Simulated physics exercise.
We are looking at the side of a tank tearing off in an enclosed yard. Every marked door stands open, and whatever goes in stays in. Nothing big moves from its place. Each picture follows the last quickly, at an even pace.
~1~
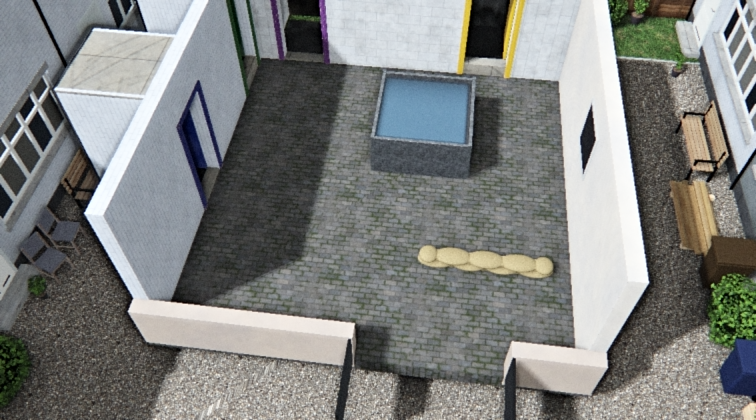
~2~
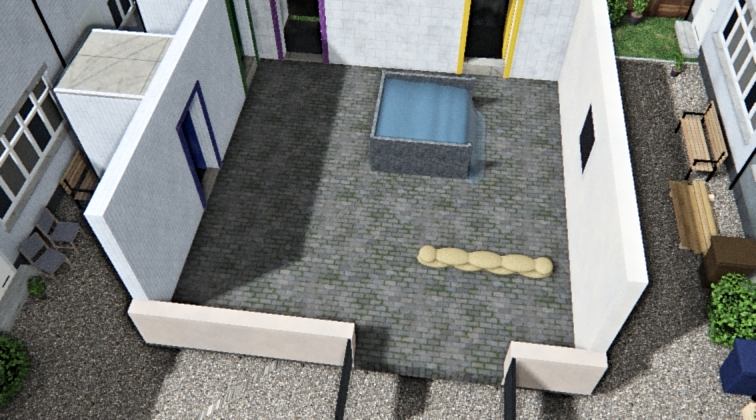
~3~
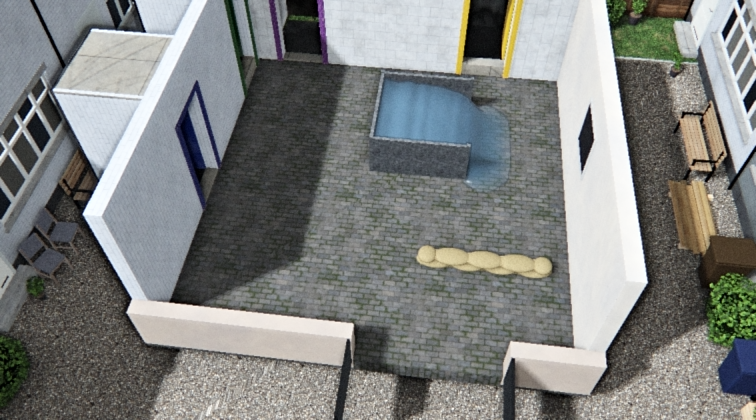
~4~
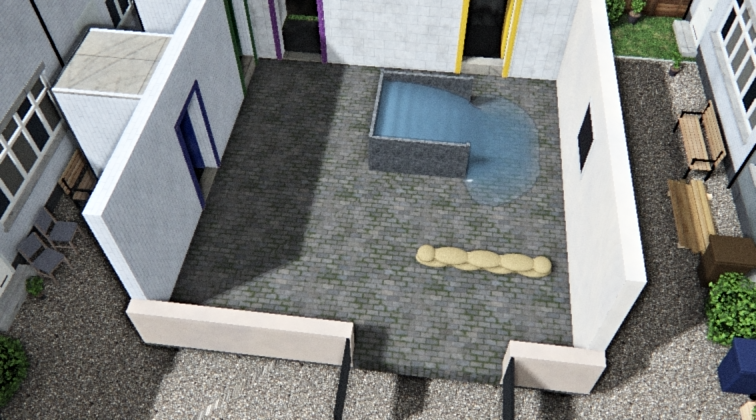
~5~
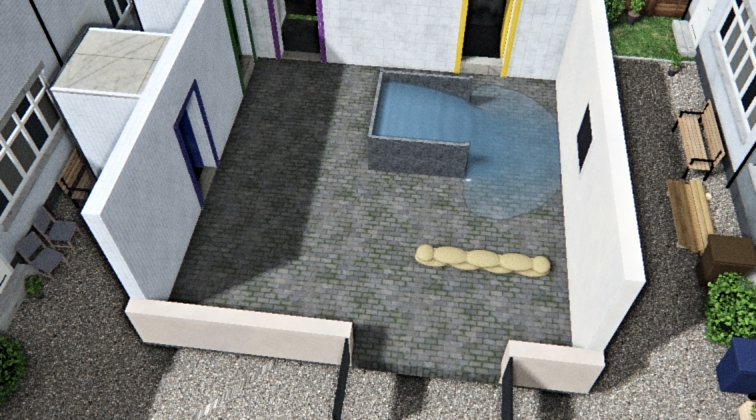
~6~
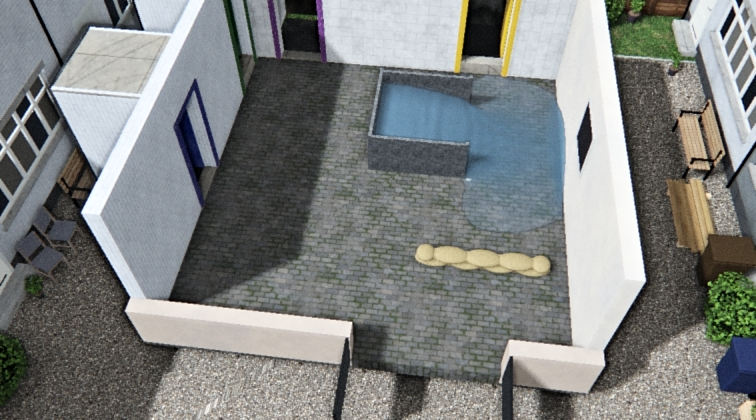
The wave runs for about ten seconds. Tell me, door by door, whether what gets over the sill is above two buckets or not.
Purple door: Above; yellow door: Not above; green door: Not above; blue door: Above.
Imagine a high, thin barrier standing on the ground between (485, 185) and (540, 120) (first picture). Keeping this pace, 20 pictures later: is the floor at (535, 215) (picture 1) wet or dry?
Looks like that place is swamped.
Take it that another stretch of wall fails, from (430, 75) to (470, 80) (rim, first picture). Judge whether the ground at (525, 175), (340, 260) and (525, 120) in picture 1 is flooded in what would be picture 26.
In turn: Inundated, then untouched, then inundated.
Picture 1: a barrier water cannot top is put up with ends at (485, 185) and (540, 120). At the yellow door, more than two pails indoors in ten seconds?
Looking at each in turn, yellow overshoots the limit.
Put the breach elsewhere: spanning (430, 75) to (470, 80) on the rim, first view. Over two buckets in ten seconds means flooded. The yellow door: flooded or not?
With the breach moved, the yellow one overshoots.
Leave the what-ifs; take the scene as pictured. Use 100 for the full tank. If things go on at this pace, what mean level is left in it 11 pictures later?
About 24 per cent.
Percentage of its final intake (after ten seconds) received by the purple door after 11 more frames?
About 0 %.
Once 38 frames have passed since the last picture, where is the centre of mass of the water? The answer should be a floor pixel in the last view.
Near (399, 159) in the last view.
A moment on, water covers 20 % of the floor; the purple door not reached, the yellow door wet at the sill, nothing in, the green door not reached, the blue door not reached.
Next, water covers 25 % of the floor; the purple door not reached, the yellow door wet at the sill, nothing in, the green door not reached, the blue door not reached.
Then, water covers 60 % of the floor; the purple door wet at the sill, nothing in, the yellow door wet at the sill, nothing in, the green door not reached, the blue door not reached.
Later, water covers 90 % of the floor; the purple door under two buckets in, the yellow door wet at the sill, nothing in, the green door wet at the sill, nothing in, the blue door under two buckets in.
In the end, water covers 90 % of the floor; the purple door over two buckets in, the yellow door wet at the sill, nothing in, the green door wet at the sill, nothing in, the blue door far over two buckets in.
